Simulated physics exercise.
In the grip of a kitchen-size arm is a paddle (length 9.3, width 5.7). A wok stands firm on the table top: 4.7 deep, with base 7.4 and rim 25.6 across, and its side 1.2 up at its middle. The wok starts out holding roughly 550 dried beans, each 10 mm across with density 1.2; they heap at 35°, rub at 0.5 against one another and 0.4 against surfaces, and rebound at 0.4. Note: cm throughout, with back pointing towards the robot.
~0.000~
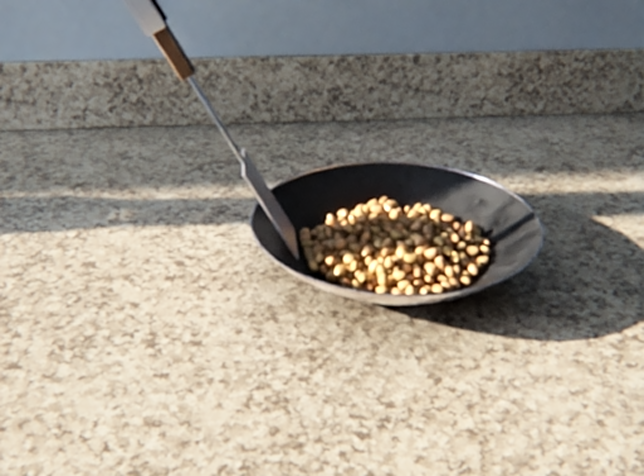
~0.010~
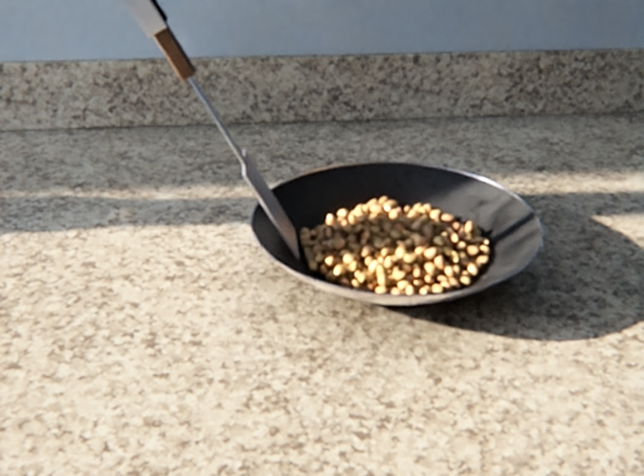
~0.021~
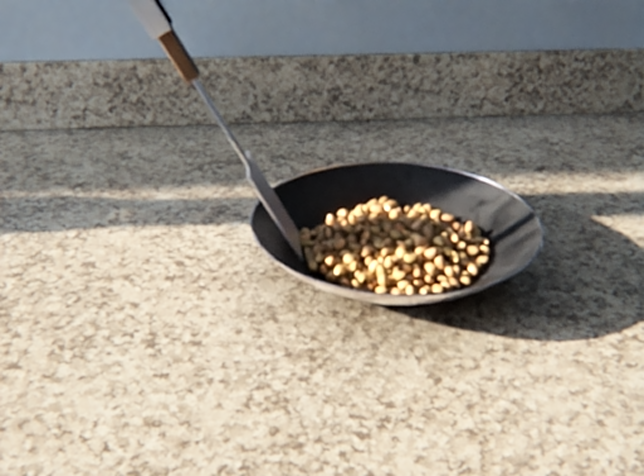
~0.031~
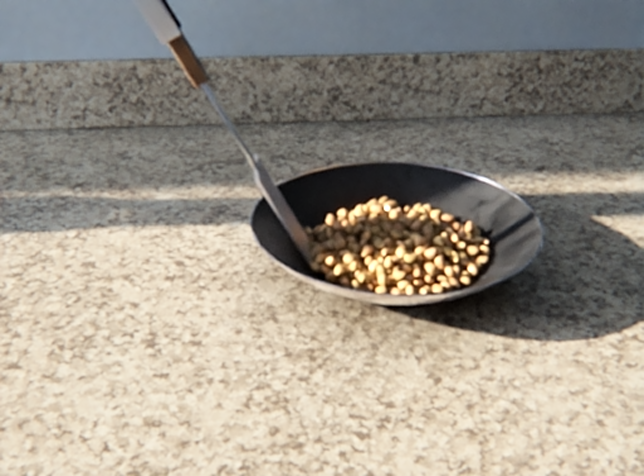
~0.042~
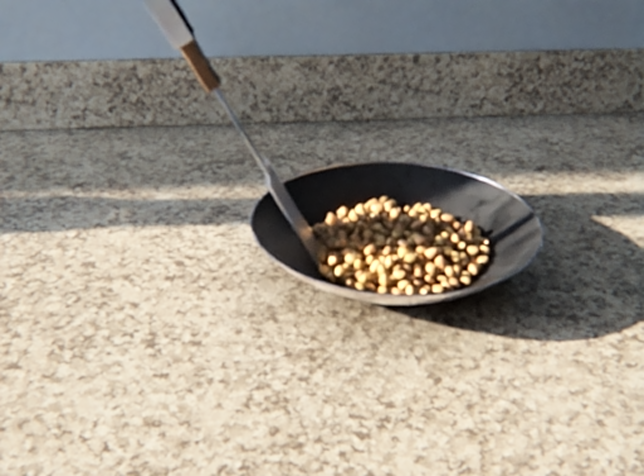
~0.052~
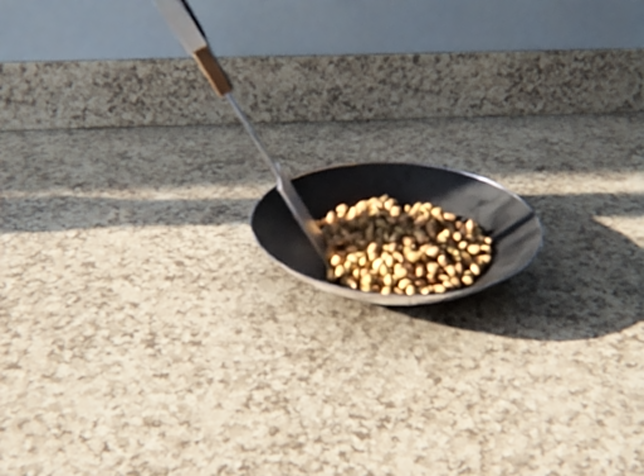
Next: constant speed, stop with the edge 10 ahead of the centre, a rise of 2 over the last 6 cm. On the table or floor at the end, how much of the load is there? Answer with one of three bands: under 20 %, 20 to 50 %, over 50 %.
20 to 50 %.
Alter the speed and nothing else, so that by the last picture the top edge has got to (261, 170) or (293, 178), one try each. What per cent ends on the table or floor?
About 25 and 40 per cent.
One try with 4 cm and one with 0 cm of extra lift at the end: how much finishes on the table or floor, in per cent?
Result: Approx. 35 % and 40 %, one try each.
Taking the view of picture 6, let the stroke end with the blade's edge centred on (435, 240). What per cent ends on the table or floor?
About 5 per cent.
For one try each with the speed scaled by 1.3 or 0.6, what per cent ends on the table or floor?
Roughly 40 percent for the first try, 25 percent for the second.
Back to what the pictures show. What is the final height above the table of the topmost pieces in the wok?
Near 4.0 centimetres high.
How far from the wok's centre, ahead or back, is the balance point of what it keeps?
Some 2.5 cm ahead of the centre.
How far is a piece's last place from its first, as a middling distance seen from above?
Somewhere near 5 centimetres, I reckon.
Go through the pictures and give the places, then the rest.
In the first frame, paddle top edge at (243, 161), sloping 62°; upper third of the load around (393, 237), from x 305 to 485, top at y 205; 553 in the wok.
In the second frame, paddle top edge at (244, 162), sloping 62°; upper third of the load around (393, 237), from x 305 to 485, top at y 205.
In the third frame, paddle top edge at (248, 163), sloping 62°; upper third of the load around (393, 237), from x 305 to 485, top at y 205.
In the fourth frame, paddle top edge at (256, 167), sloping 62°; upper third of the load around (393, 237), from x 305 to 485, top at y 205.
In the fifth frame, paddle top edge at (267, 172), sloping 62°; upper third of the load around (392, 236), from x 300 to 485, top at y 200.
In the sixth frame, paddle top edge at (278, 175), sloping 62°; upper third of the load around (395, 234), from x 300 to 490, top at y 200; 553 in the wok.
After 0.11 s, sloping 62°, highest piece 5 above the table; 553 in the wok.
After 0.17 s, sloping 62°, highest piece 7 above the table; 549 in the wok, 4 on the blade or in flight.
After 0.40 s, sloping 62°, highest piece 11 above the table; 348 in the wok, 170 on the table or floor, 35 on the blade or in flight.
After 1.45 s, sloping 62°, highest piece 4 above the table; 348 in the wok, 205 on the table or floor.
At rest, 348 in the wok, 205 on the table or floor. That is 37 % on the table or floor.
